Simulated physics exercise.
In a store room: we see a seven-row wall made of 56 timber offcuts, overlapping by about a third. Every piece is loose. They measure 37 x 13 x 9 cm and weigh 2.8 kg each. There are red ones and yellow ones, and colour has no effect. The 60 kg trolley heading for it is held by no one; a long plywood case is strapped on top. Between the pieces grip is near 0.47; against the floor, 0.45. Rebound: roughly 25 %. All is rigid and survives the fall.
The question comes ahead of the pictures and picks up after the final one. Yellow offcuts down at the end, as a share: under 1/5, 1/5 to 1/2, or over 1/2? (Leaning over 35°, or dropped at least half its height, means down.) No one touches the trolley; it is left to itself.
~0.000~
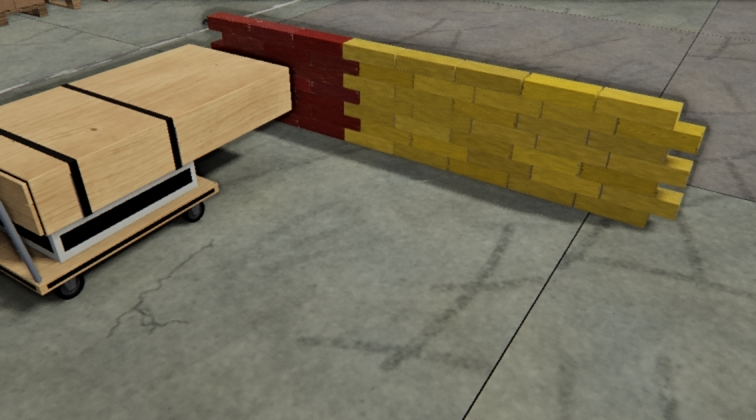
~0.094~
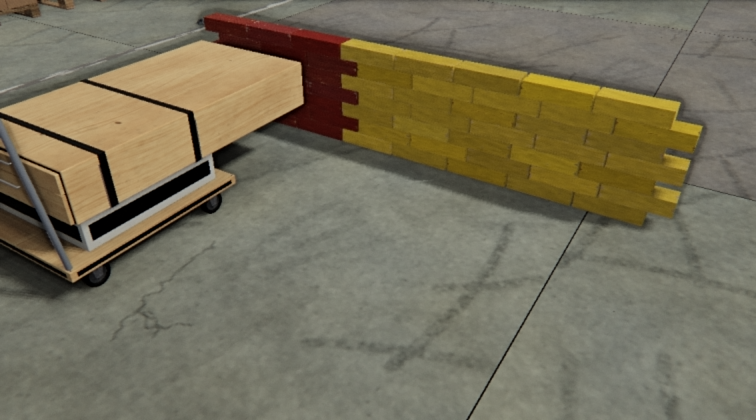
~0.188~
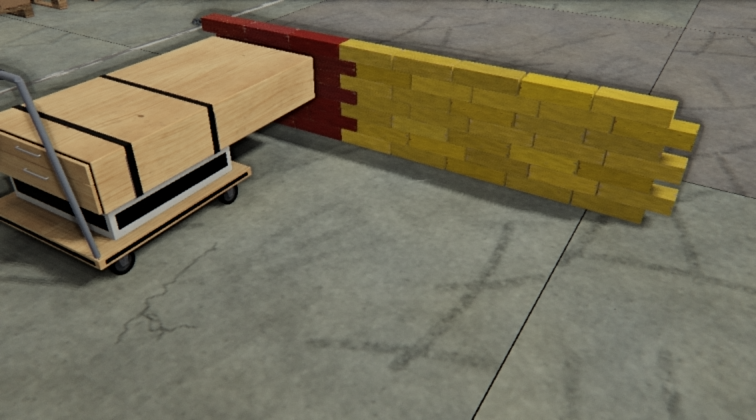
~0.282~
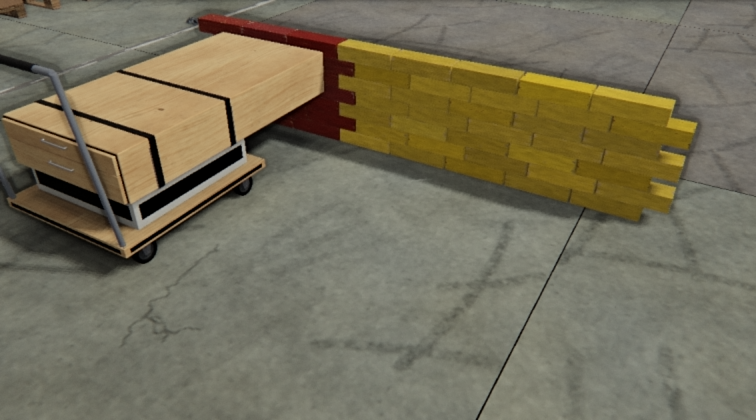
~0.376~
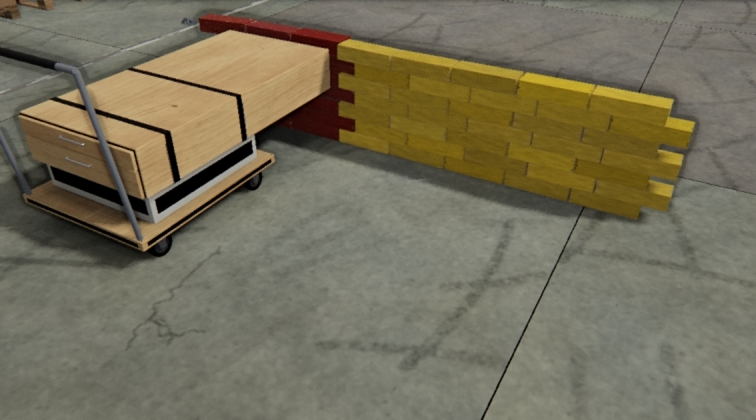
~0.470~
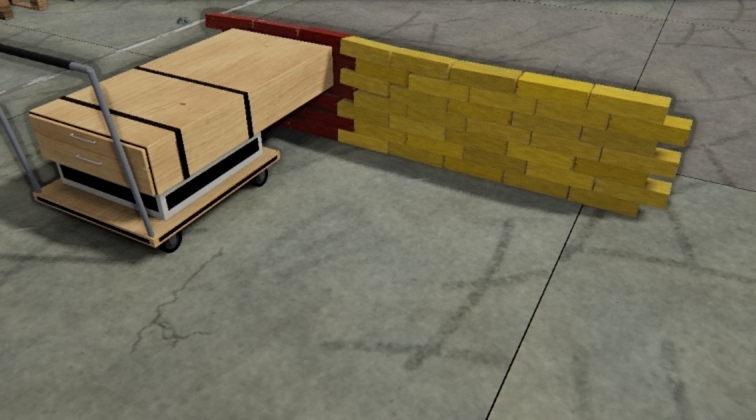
The count left down will be less than one-fifth.
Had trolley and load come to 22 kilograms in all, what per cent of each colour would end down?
Red 90, yellow 10 %.
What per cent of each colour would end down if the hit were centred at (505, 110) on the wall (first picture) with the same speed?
Result - red: 0 %; yellow: 60 %.
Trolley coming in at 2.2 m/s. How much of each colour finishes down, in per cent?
Share down, in per cent: Red 70, yellow 10.
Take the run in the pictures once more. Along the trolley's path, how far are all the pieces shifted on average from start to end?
Roughly 20 cm.
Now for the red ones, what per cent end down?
Red share down - 80 in a hundred.
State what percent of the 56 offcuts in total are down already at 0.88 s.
By then, 40 per cent.
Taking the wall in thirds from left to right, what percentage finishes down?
Per cent by third - left: 80; middle: 30; right: 0.
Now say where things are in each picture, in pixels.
In the first picture (places mark the middle of the side facing us; the camera moves round a little), load (283, 84) 41 cm short of the wall; top yellow offcut (487, 81); top red offcut (317, 46); nothing disturbed.
Load (296, 78) 29 cm short of the wall; top yellow offcut (485, 82), in the second picture.
Load (308, 73) 16 cm short of the wall; top yellow offcut (484, 81), in the third picture.
Load (318, 67) 39 mm short of the wall; top yellow offcut (483, 81), in the fourth picture.
Load (324, 64) 45 mm into the wall's line; top yellow offcut (482, 81); top red offcut (315, 45) shifted 6 cm; 14 disturbed, none down, in the fifth picture.
Load (328, 61) 10 cm into the wall's line; top yellow offcut (481, 81); top red offcut (322, 40) leaning 9°; 21 disturbed, none down, in the sixth picture.
After 0.64 s, load 18 cm past the wall's line, still rolling; none of the 35 yellow offcuts down (8 of 56 in all colours); top yellow offcut unmoved; top red offcut leaning 34°, 7 cm lower.
After 0.88 s, load 29 cm past the wall's line, still rolling; 4 of the 35 yellow offcuts down (21 of 56 in all colours); top yellow offcut unmoved; top red offcut on its side.
At rest (2.0 s), load 63 cm past the wall's line, still rolling; 4 of the 35 yellow offcuts down (21 of 56 in all colours); top yellow offcut unmoved; top red offcut on its side. That is 11 per cent. As the last picture would show them, middles, top yellow offcut near (485, 77), top red offcut near (401, 83).
